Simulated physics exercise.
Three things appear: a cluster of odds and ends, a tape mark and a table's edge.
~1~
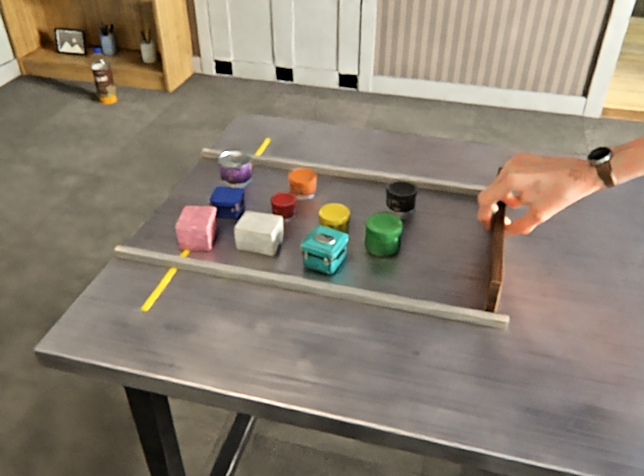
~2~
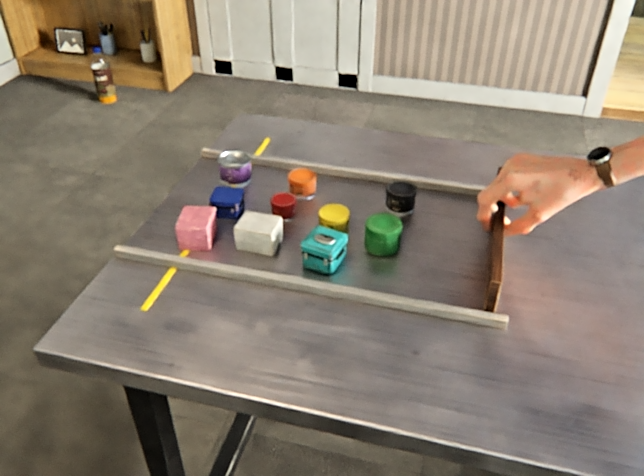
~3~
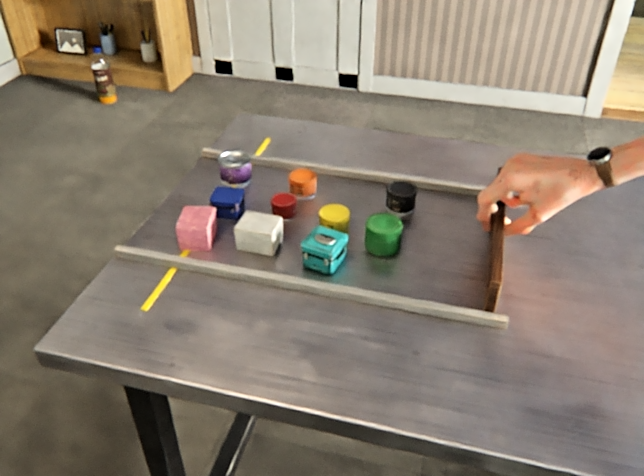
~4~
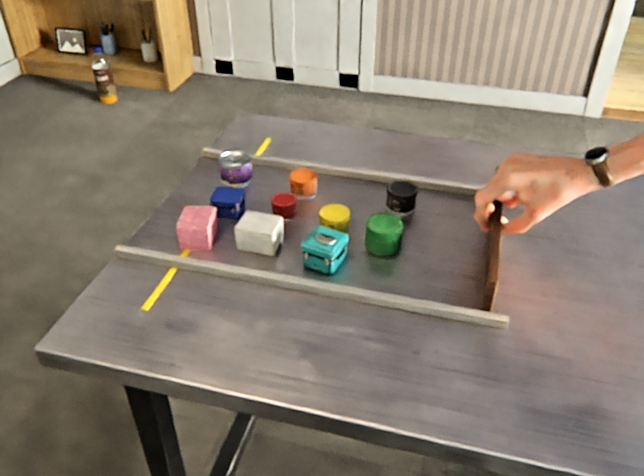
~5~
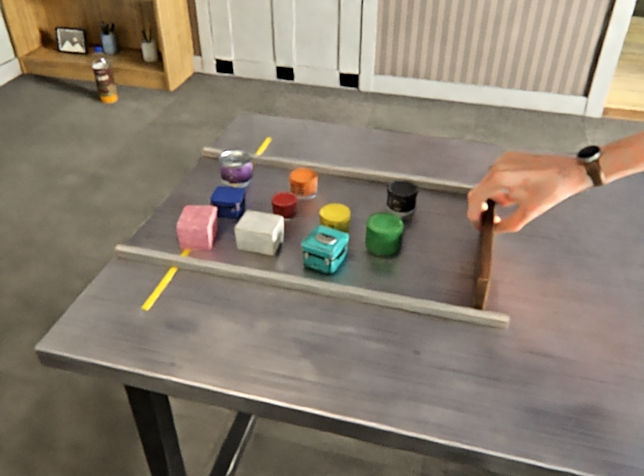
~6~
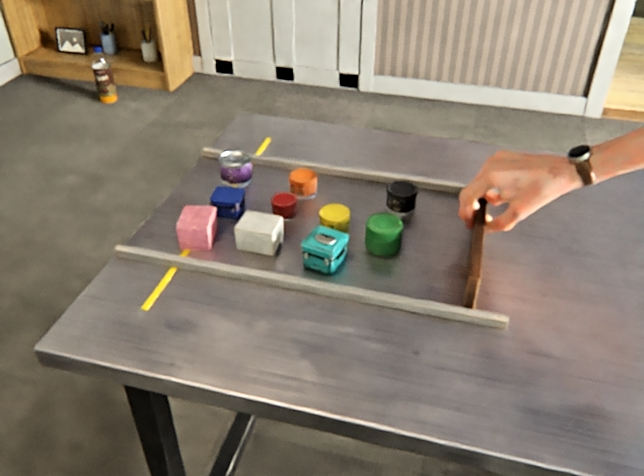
Hand holding a dark board upright between two rails on a table, then sliding it slightly left towards small colourful tins and blocks.
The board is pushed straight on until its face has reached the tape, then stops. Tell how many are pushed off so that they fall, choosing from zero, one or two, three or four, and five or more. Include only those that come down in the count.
The count that drops over the edge is just one or a pair.
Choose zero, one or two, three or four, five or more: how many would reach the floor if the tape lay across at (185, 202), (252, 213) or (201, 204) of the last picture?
Lab note - count at each position: Five or over; none at all; 3 or 4.
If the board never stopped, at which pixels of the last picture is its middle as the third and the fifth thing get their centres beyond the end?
I'd say close to (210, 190), then close to (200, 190).
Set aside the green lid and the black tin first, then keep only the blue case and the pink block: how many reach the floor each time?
That makes 1 fallen, then 1 fallen in the other try.
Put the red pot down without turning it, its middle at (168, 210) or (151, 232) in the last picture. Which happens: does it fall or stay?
In turn it goes down, then goes down.
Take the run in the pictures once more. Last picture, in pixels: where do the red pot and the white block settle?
About (201, 180), and the other about (150, 215).
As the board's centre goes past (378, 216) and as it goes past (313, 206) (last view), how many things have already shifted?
Note: First position 3; second position 7.
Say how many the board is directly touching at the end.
The figure is 4.
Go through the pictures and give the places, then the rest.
Purple tin (236, 168); pink block (197, 228); blue case (228, 203); board (497, 234); tape (218, 208), in the first frame.
Pink block (197, 228); board (496, 234), in the second frame.
Blue case (228, 203); red pot (284, 207), in the third frame.
Purple tin (236, 168); green lid (384, 234), in the fourth frame.
Pink block (198, 228); white block (260, 233), in the fifth frame.
Purple tin (236, 168); pink block (197, 228); blue case (228, 203); board (478, 231); tape (219, 207), in the sixth frame.
Early on, none off yet; purple tin at rest near (236, 168); pink block at rest near (197, 228); blue case at rest near (228, 203).
A while later, none off yet; purple tin at rest near (236, 168); pink block moving near (189, 225); blue case at rest near (227, 203).
Finally, the number that fall off is one or two; lost, pink block and purple tin.
